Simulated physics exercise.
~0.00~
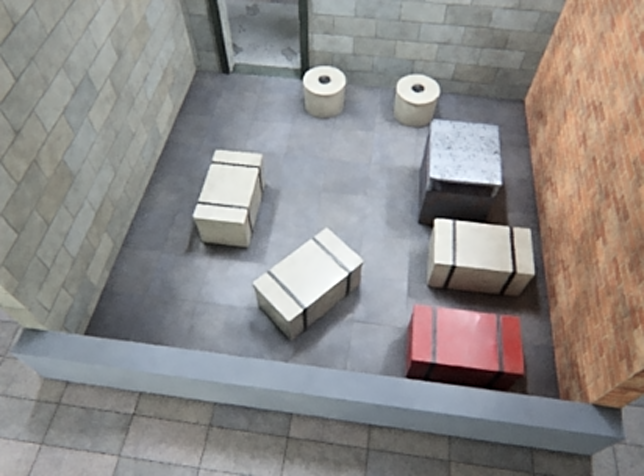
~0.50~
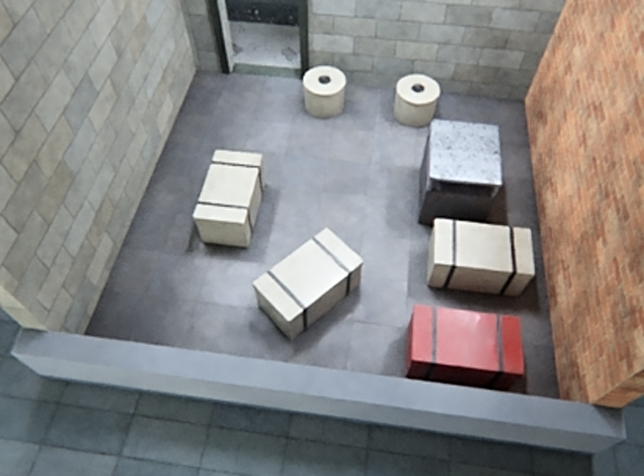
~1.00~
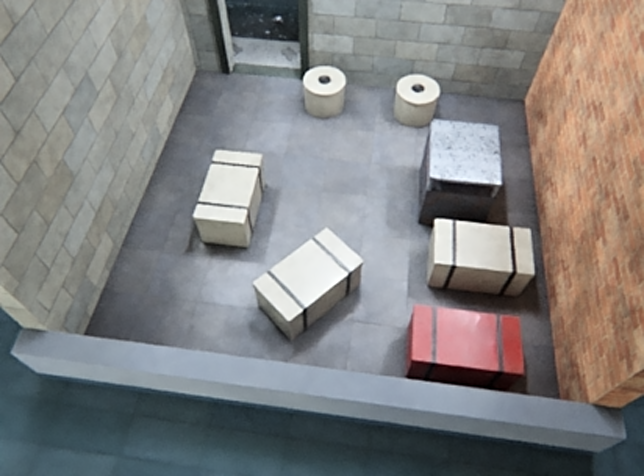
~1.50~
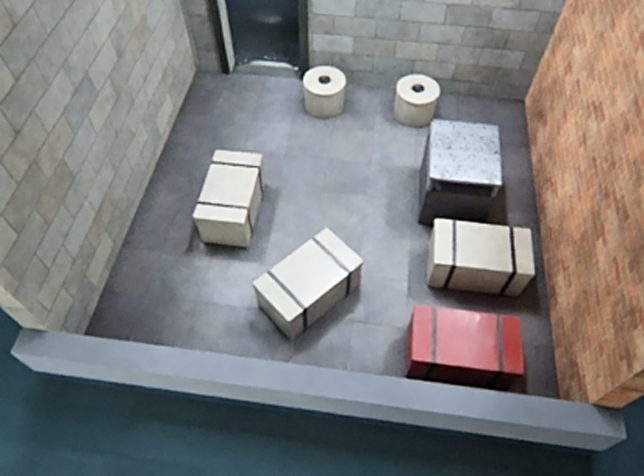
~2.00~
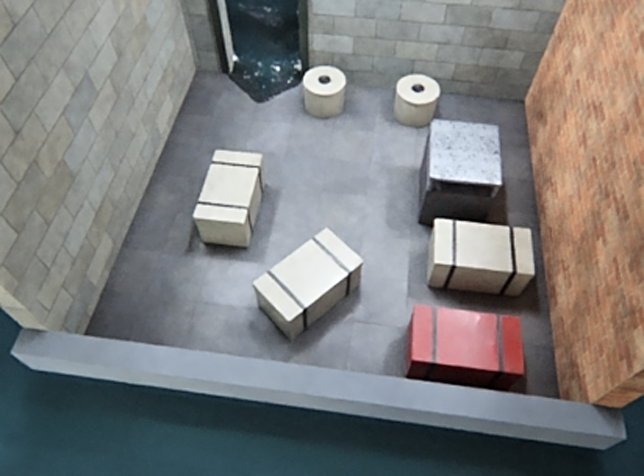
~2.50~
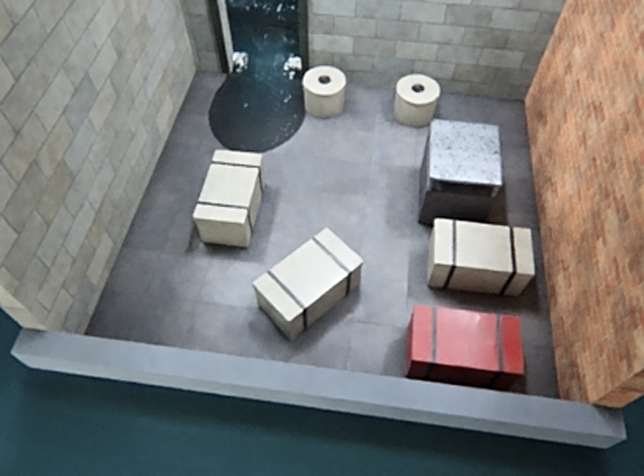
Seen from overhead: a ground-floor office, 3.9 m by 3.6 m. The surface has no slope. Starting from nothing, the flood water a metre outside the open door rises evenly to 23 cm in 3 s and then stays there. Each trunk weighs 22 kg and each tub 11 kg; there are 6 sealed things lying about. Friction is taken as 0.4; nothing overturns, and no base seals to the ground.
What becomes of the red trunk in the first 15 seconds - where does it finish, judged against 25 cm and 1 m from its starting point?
The red trunk finishes between 25 cm and 1 m off.
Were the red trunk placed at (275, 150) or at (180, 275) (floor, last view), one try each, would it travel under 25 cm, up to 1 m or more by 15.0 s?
Goes a bit, then goes far off.
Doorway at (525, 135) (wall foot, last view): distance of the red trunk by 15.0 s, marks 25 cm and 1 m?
Under that change the red trunk is pushed a bit.
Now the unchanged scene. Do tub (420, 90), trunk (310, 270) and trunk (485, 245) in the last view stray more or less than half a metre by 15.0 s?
Beyond, beyond, within.
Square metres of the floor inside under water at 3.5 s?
Close to 4.0 m2, I'd say.
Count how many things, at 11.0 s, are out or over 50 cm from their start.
By then the count is 3.
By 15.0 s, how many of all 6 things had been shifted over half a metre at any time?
I make that 5.
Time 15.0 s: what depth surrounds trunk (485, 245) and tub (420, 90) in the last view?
First roughly 14 cm, second roughly 12 cm.
After 3.5 s the red trunk is near (467, 338), 0.0 m from its start, aground; 0 afloat.
After 6.8 s the red trunk is near (468, 338), 0.0 m from its start, aground; 2 afloat.
After 11.0 s the red trunk is near (519, 270), 0.7 m from its start, afloat; 6 afloat.
After 15.0 s the red trunk is near (513, 270), 0.7 m from its start, afloat; 6 afloat.
